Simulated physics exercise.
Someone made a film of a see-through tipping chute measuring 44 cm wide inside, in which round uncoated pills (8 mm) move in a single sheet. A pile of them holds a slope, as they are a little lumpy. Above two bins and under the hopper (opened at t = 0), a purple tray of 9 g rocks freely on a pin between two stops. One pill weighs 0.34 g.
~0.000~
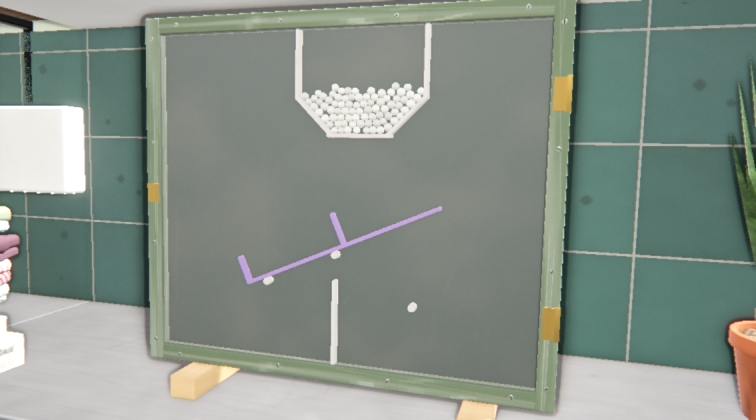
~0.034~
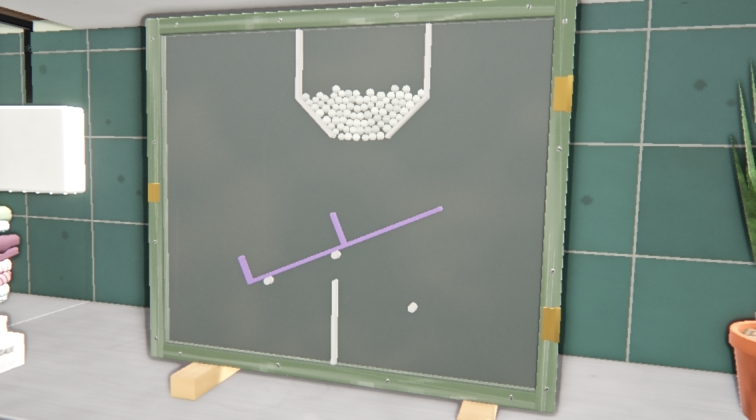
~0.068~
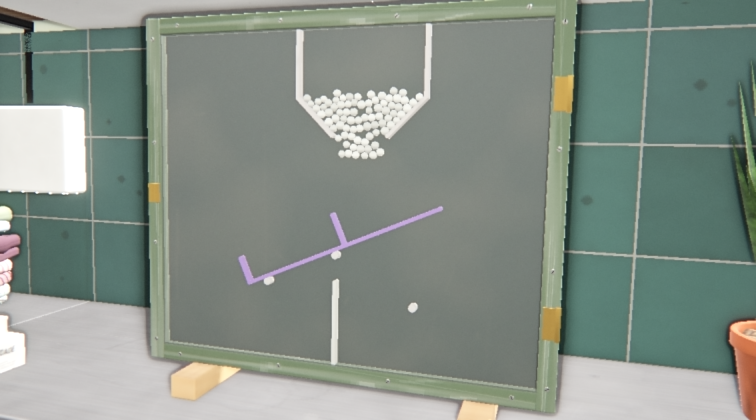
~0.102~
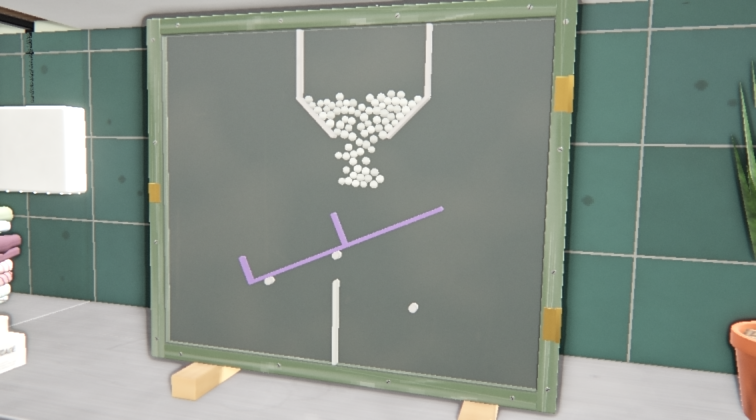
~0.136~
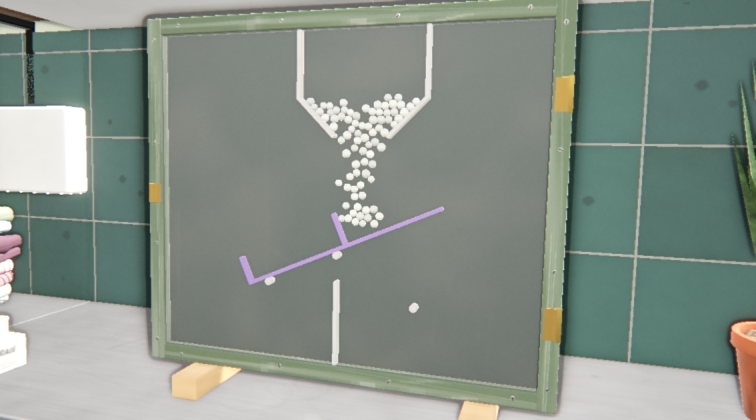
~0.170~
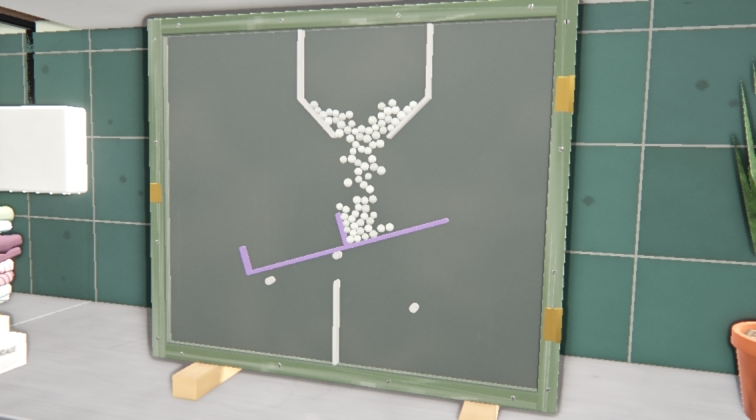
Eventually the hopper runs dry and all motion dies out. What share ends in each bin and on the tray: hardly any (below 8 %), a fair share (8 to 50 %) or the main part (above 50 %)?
In the end the right bin gets more than half, the left bin gets barely any and the tray gets a portion.
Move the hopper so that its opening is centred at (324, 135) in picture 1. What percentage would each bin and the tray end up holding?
In per cent: Right bin = 0; left bin = 15; tray = 85.
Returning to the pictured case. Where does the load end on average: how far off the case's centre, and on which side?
The average place ends up near 11 cm to the right of the middle.
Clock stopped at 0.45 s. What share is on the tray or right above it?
Some 60 percent.
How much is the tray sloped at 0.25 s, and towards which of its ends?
Tilt: About 10 degrees; low end: Right.
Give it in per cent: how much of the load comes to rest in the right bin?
Something like 70 in a hundred.
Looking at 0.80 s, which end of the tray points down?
The tray's right end is the low one.
After 0.25 s, 90 % have left the hopper; tray right end down 10°; on or over it 90 %, past it to the left 0 %, to the right 0 %.
After 0.80 s, 100 % have left the hopper; tray right end down 30°; on or over it 35 %, past it to the left 0 %, to the right 65 %.
Settled by 1.7 s, right bin 70 %, left bin 0 %, tray 30 %; tray right end down 30°.
